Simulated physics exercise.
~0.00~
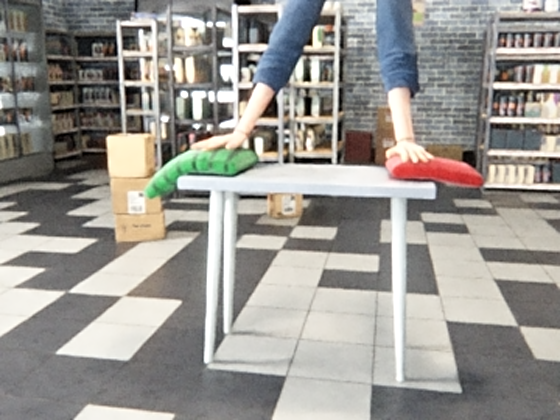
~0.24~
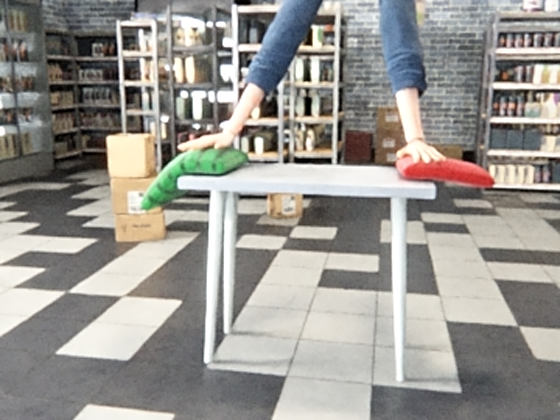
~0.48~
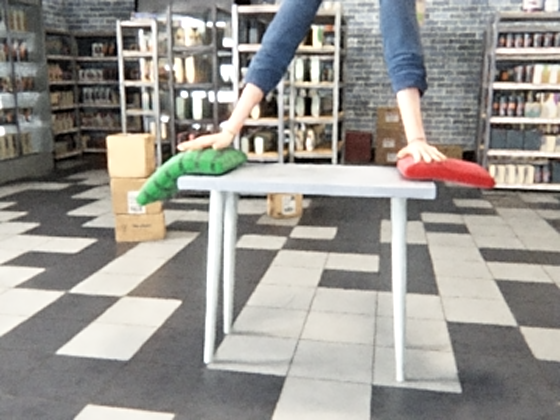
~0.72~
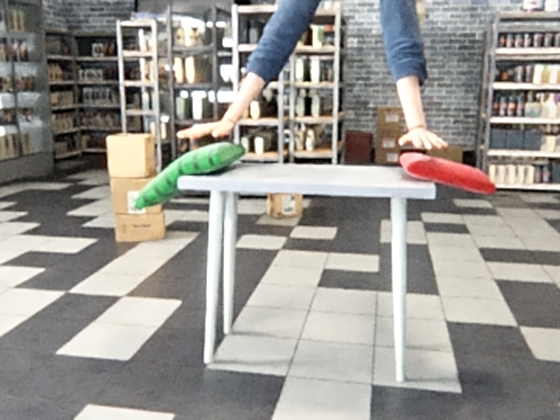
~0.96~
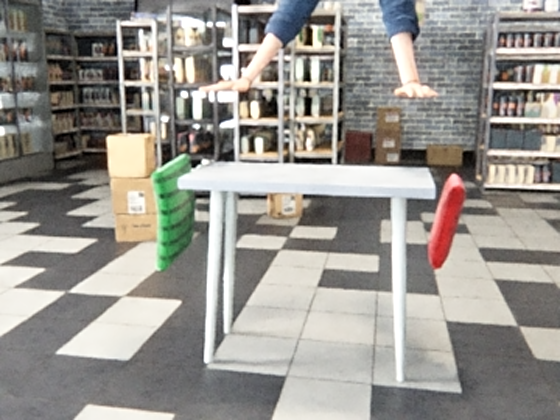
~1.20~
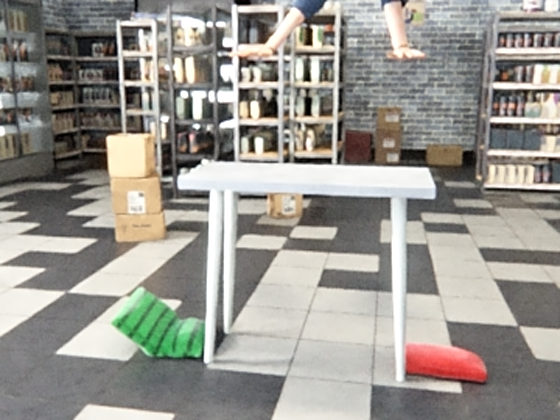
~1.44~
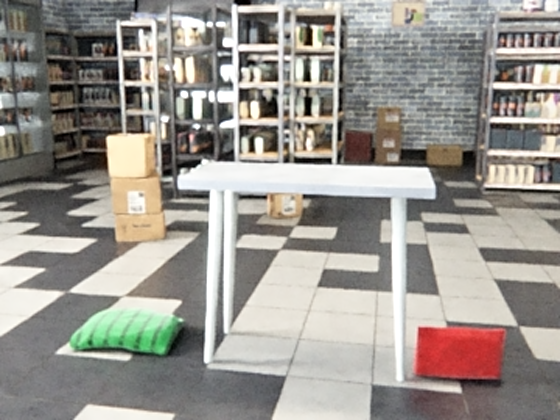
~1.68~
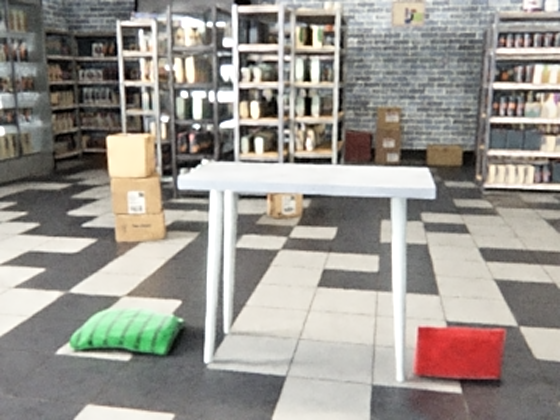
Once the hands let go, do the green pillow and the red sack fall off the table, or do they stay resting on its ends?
Both fall. The green pillow tips over the left end and the red sack slumps off the right end, and each ends up on the floor.
